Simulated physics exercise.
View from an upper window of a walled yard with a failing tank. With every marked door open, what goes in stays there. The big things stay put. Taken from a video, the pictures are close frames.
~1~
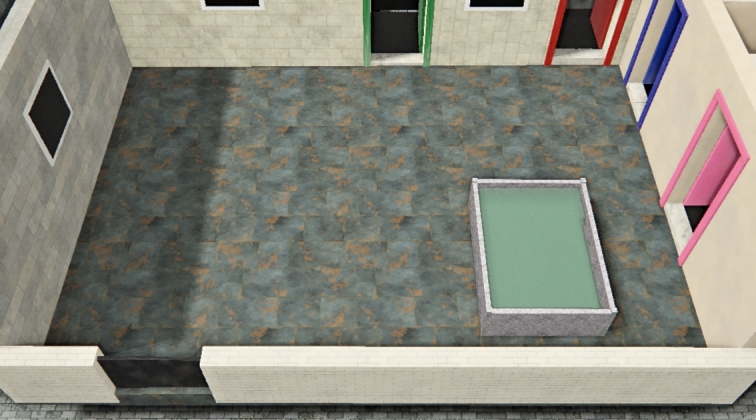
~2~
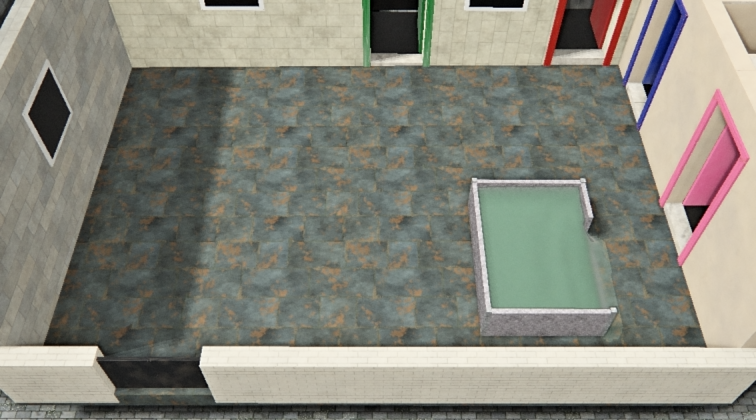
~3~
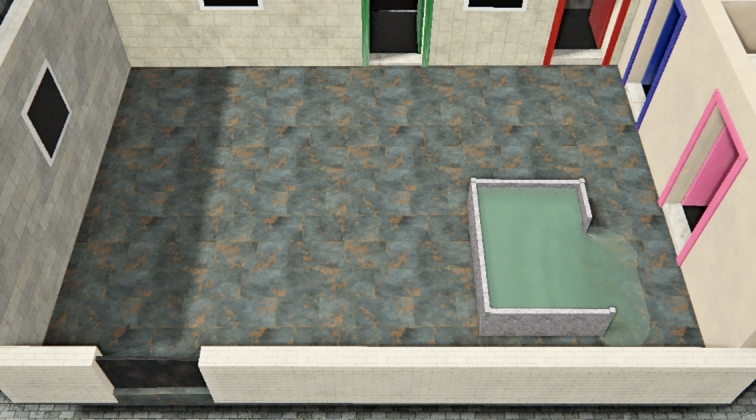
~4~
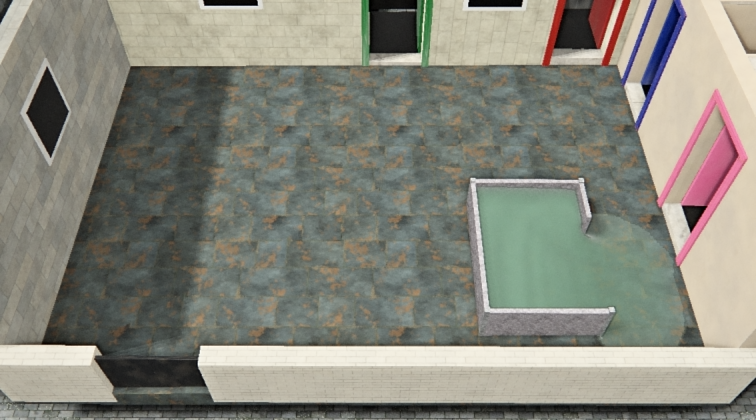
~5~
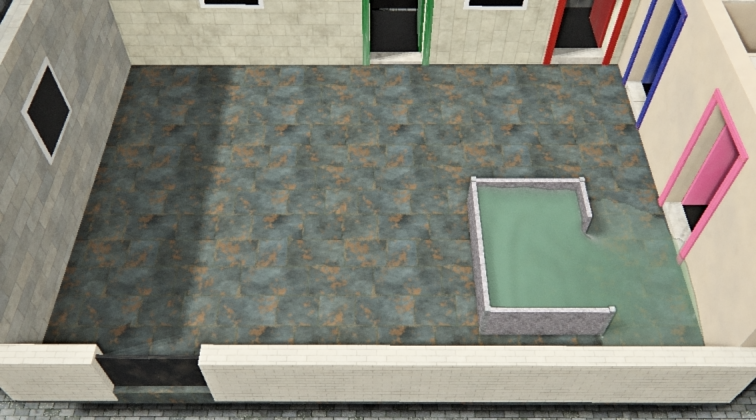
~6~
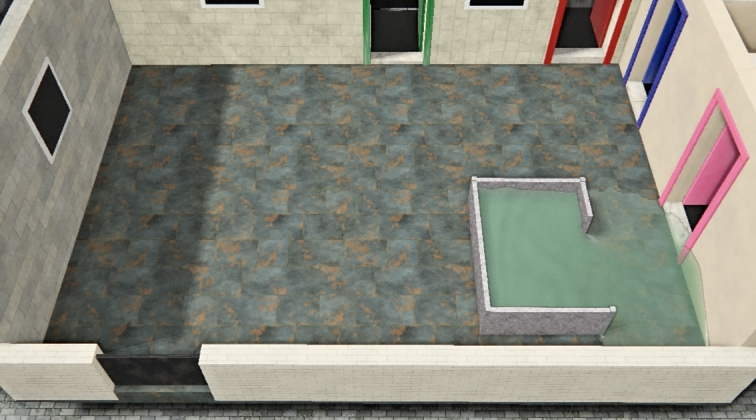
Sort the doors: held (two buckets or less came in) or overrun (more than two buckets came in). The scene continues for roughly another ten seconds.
Sorted: Blue door held, red door held, pink door overrun, green door held.
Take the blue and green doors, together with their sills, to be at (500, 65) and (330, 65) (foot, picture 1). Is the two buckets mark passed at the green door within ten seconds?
Result for green door: It ends up below.
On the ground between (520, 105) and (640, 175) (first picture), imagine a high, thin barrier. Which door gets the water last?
Last comes the door marked green.
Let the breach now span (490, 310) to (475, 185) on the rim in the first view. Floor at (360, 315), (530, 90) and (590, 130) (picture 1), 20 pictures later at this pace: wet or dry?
So: Wetted, then spared, then spared.
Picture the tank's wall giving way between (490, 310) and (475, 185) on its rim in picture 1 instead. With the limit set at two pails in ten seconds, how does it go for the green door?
Result - green door: Within bounds.
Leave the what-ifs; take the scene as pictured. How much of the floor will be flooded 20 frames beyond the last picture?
Estimate: Some 35 in a hundred.
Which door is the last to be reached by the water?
That would be the door marked green.
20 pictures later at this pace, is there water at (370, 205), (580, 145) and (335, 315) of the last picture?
In turn: Clear, covered, wet.
A moment on, water covers 10 % of the floor; the blue door not reached, the red door not reached, the pink door under two buckets in, the green door not reached.
Next, water covers 15 % of the floor; the blue door wet at the sill, nothing in, the red door not reached, the pink door over two buckets in, the green door not reached.
Then, water covers 35 % of the floor; the blue door wet at the sill, nothing in, the red door wet at the sill, nothing in, the pink door over two buckets in, the green door not reached.
Later, water covers 55 % of the floor; the blue door wet at the sill, nothing in, the red door wet at the sill, nothing in, the pink door over two buckets in, the green door wet at the sill, nothing in.
In the end, water covers 90 % of the floor; the blue door wet at the sill, nothing in, the red door wet at the sill, nothing in, the pink door over two buckets in, the green door wet at the sill, nothing in.
